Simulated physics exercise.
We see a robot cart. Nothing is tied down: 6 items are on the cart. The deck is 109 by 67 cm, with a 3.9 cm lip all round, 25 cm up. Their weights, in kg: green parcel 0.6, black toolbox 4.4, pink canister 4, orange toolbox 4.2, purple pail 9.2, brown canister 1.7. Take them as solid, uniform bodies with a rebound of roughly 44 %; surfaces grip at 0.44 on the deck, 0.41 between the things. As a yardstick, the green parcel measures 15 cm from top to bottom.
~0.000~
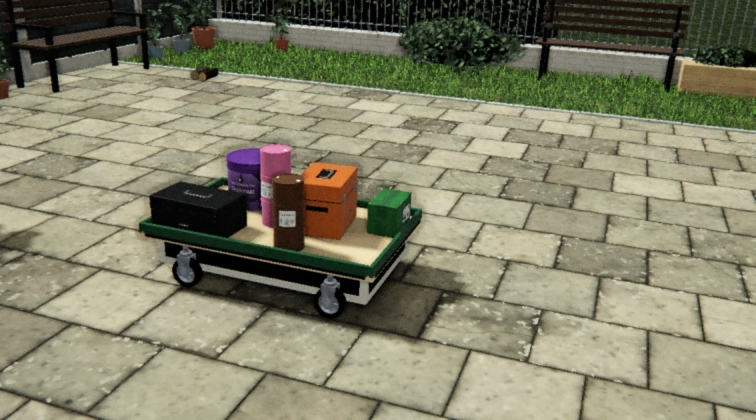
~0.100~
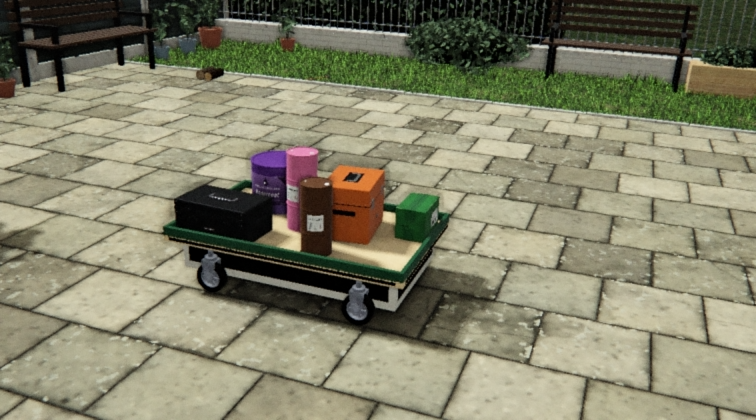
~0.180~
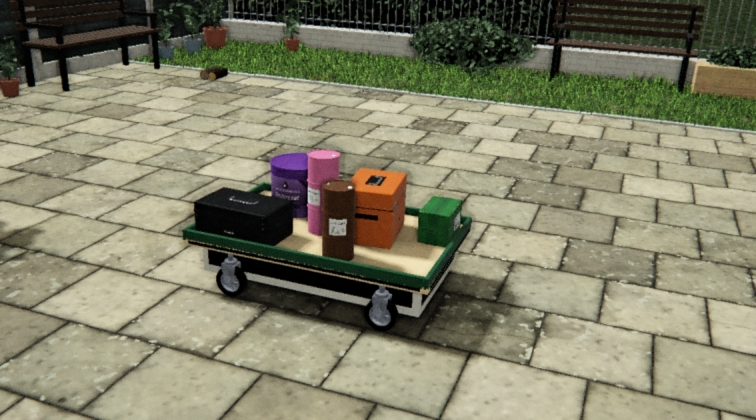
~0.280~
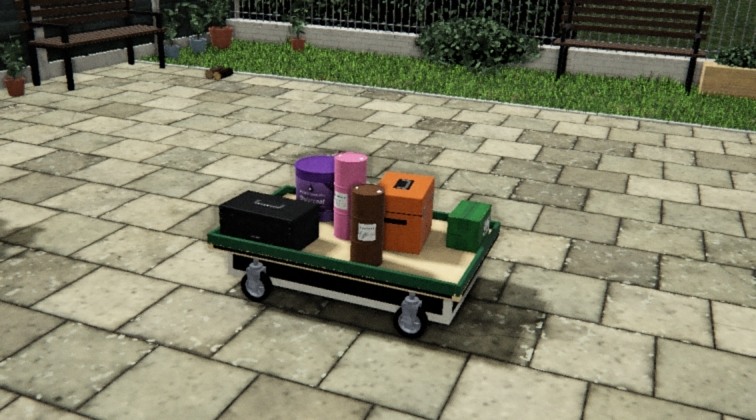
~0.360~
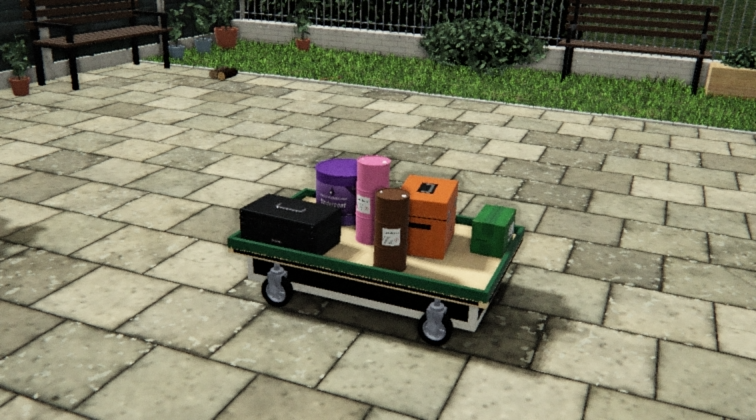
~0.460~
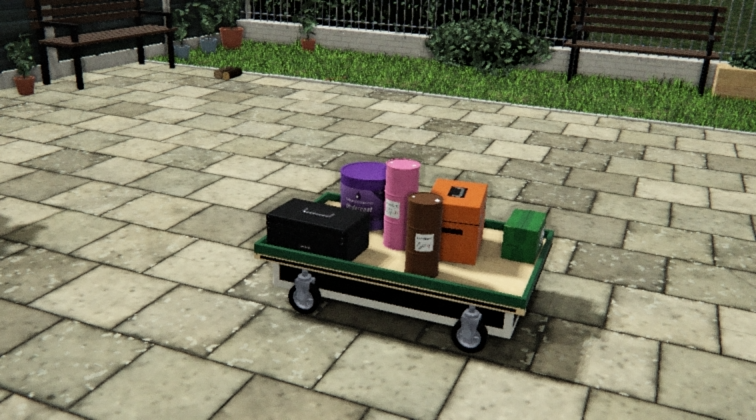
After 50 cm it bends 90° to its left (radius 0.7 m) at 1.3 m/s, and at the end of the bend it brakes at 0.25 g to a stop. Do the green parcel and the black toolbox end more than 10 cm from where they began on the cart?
The green parcel leaves its spot and the black toolbox stays put.
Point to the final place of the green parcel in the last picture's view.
Near (585, 136).
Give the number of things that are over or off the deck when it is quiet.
In all, 1.
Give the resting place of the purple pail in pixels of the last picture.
At about (523, 152).
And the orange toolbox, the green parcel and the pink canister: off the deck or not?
The orange toolbox ends on the cart; the green parcel is still on the cart; the pink canister ends on the cart.
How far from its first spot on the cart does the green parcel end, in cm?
Some 22 cm.
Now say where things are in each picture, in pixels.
In the first picture, cart has run 0 cm; green parcel (390, 213); black toolbox (199, 211).
In the second picture, cart has run 13 cm; brown canister (316, 217).
In the third picture, cart has run 23 cm; pink canister (323, 193); orange toolbox (375, 207).
In the fourth picture, cart has run 36 cm; purple pail (324, 188); brown canister (367, 226).
In the fifth picture, cart has run 47 cm; pink canister (372, 200); orange toolbox (426, 216).
In the sixth picture, cart has run 60 cm; green parcel (524, 235); black toolbox (318, 231).
By 0.76 s, cart has run 99 cm, turned 28°; green parcel 17 cm from its spot near (605, 225); brown canister tilted 19°; orange toolbox 5 cm from its spot.
By 1.16 s, cart has run 151 cm, turned 70°; brown canister now off the deck; green parcel 23 cm from its spot near (610, 176); orange toolbox 5 cm from its spot.
By 1.56 s, cart has run 202 cm, turned 90°; green parcel 22 cm from its spot near (580, 144); orange toolbox 5 cm from its spot; pink canister 4 cm from its spot.
When it is over (2.4 s), off the deck, brown canister; not toppled but over 10 cm from the start, green parcel; the other 4 within 10 cm of the start. End places, in pixels of the last picture, green parcel near (585, 136), black toolbox near (593, 173).
